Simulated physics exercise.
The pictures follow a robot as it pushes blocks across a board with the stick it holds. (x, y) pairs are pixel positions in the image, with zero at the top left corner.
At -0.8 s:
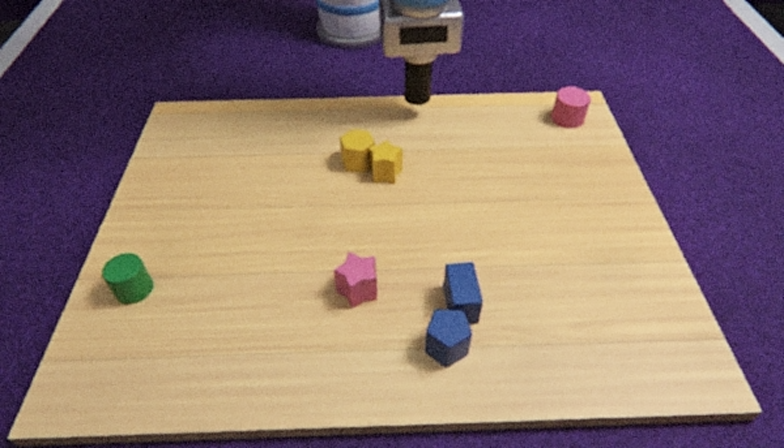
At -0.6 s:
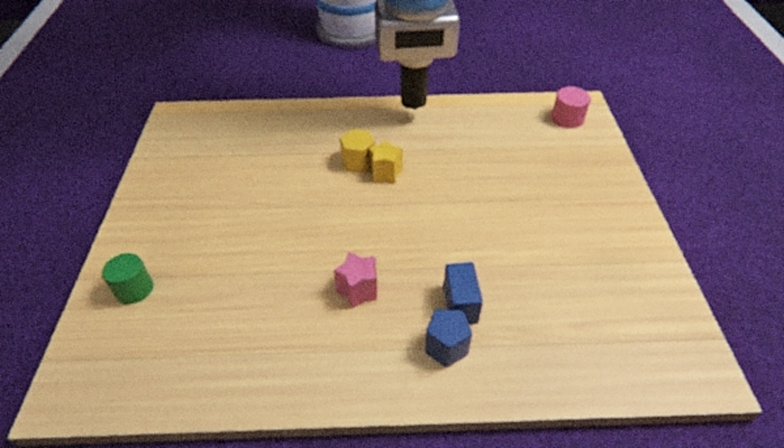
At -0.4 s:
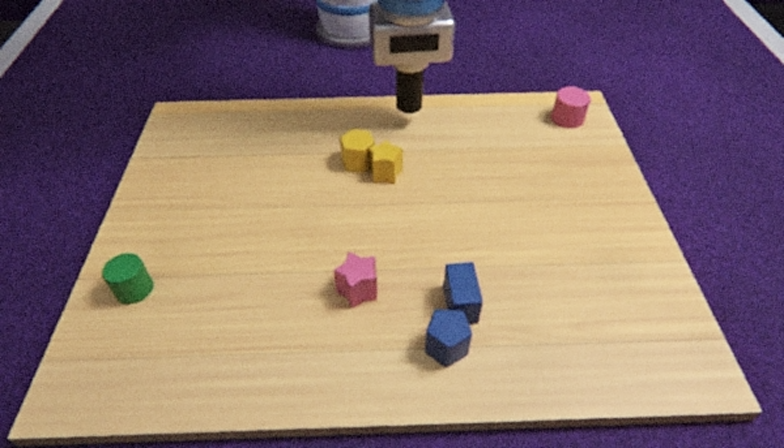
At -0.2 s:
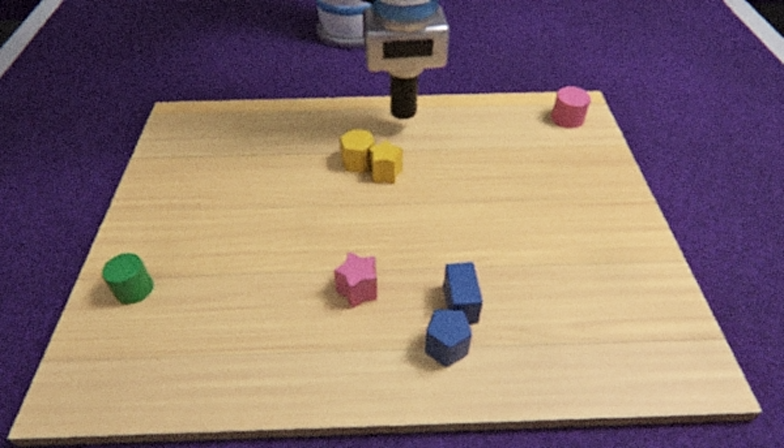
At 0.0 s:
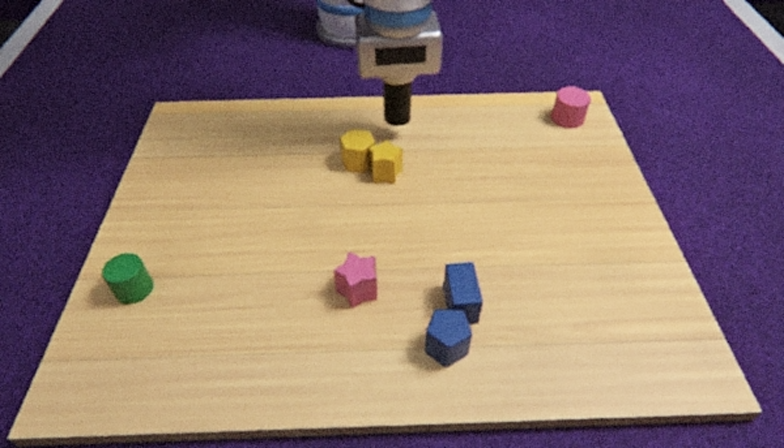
The clip shows a robotic arm with a dark stick-like tip moving slightly left and downward over a wooden board, nearing two yellow blocks, while the yellow, pink, blue and green blocks all stay still.
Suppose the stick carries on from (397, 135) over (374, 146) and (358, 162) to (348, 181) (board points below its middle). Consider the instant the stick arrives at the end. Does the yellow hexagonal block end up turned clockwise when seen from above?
In short: Yes.
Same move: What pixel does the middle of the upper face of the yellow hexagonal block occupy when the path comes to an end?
At the end it should sit near (320, 171).
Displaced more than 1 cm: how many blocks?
Only one of them.
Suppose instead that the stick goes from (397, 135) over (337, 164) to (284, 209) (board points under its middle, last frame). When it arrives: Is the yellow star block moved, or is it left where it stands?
From what I can tell, it will keep its place.
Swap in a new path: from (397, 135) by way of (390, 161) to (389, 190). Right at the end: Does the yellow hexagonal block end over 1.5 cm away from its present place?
It seems not.
What follows on the original path. One third of the way, stick (373, 129); nothing pushed yet.
Two thirds of the way, stick (357, 145); yellow hexagonal block (337, 156).
At the end, stick (347, 164); yellow hexagonal block (320, 171), turned 40° clockwise; yellow star block not moved.
